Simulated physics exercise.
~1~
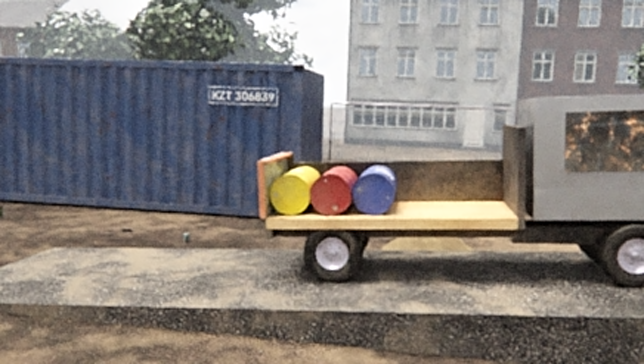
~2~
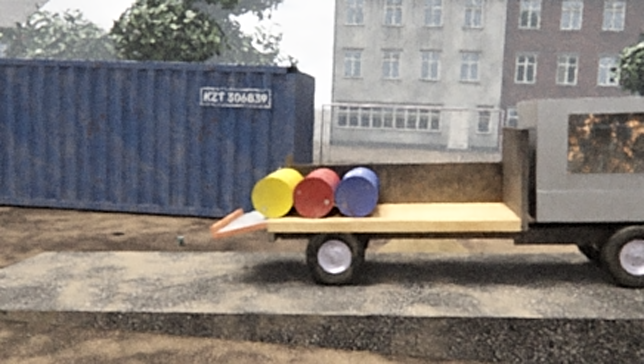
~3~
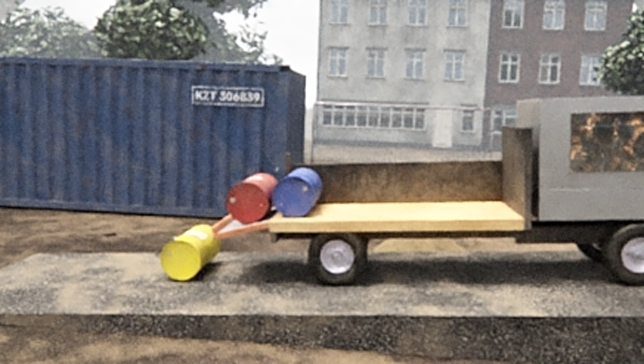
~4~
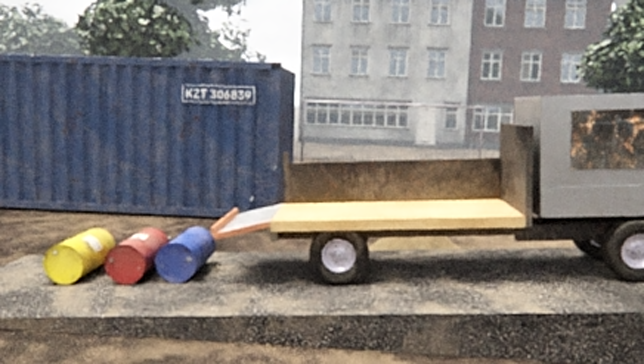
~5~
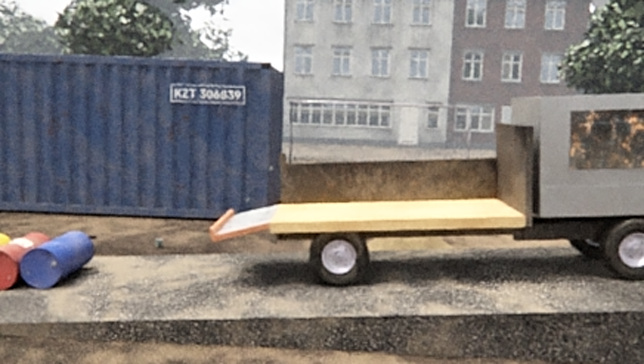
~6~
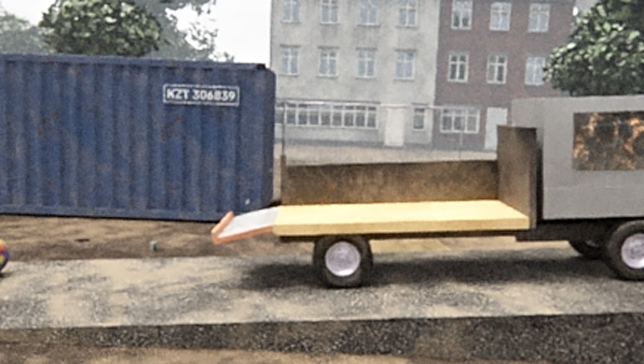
In this clip, the tailgate of a parked flatbed truck drops open beside a blue container, and yellow, red and blue drums roll left down it onto the ground, continuing left until they have almost entirely left view, leaving the truck bed empty.
